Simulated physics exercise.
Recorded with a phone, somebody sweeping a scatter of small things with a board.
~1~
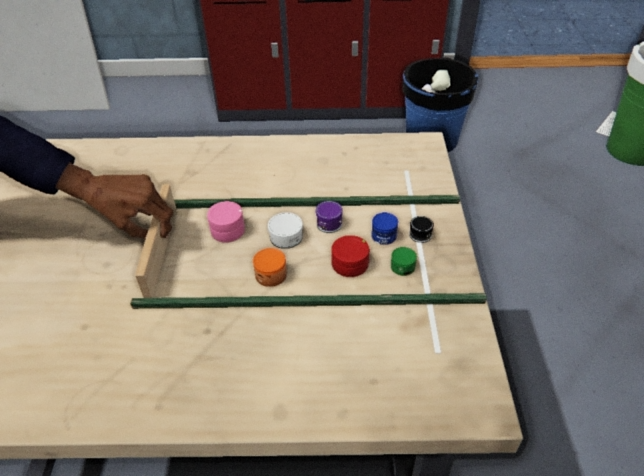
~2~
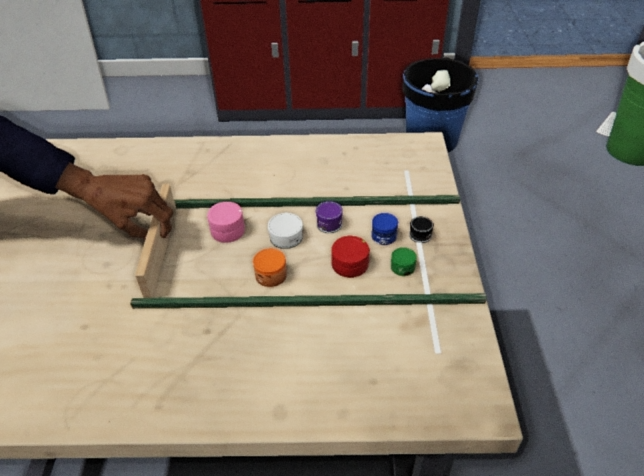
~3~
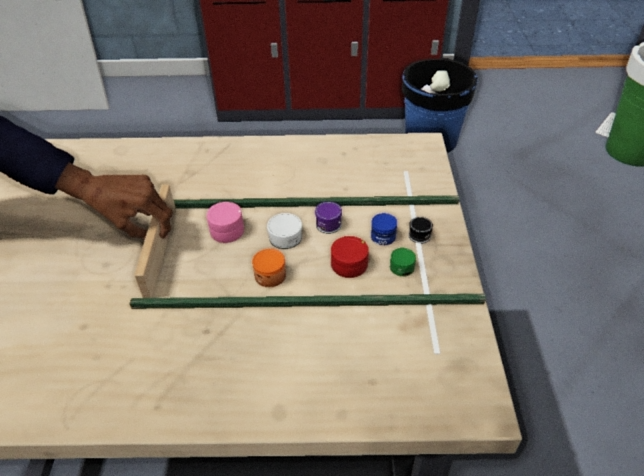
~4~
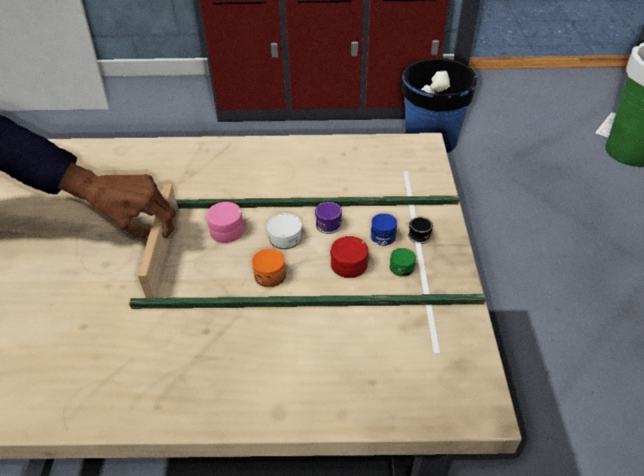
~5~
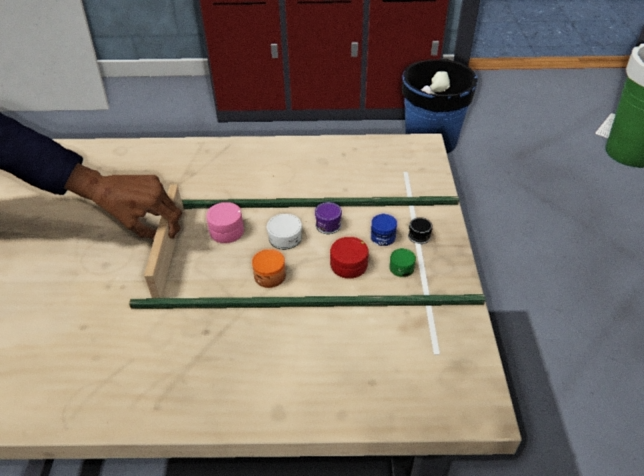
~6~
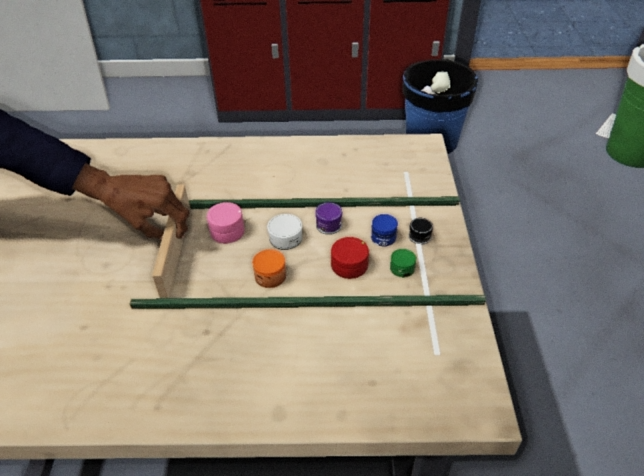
A hand holding a wooden board upright, then sliding it slightly right toward scattered colourful tubs lying still between two green rods.
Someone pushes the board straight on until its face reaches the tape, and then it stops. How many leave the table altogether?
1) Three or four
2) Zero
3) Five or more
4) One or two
The answer is 4.
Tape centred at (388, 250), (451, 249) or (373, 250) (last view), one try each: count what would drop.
Floor tally per try: 0 / 5 / 0.
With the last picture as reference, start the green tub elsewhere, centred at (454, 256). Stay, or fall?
Result: Green tub not saved.
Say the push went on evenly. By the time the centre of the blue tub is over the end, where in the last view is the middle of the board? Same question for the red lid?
Points: About (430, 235) and about (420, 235).
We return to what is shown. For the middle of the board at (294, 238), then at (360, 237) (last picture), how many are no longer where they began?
Answer - first 5, then 8.
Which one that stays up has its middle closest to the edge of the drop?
Result - foremost is the red lid.
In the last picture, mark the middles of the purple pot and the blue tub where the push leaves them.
Near (449, 208) and (461, 235).
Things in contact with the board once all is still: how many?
It is in contact with 3.
Soon after, none off yet; black pot at rest near (421, 231); green tub at rest near (403, 263); blue tub at rest near (384, 230).
Then, none off yet; black pot moved about its own width near (442, 232); green tub moved well along near (455, 261); blue tub moved about its own width near (420, 230).
By the end, the number that fall off is one or two; fallen, green tub and black pot.
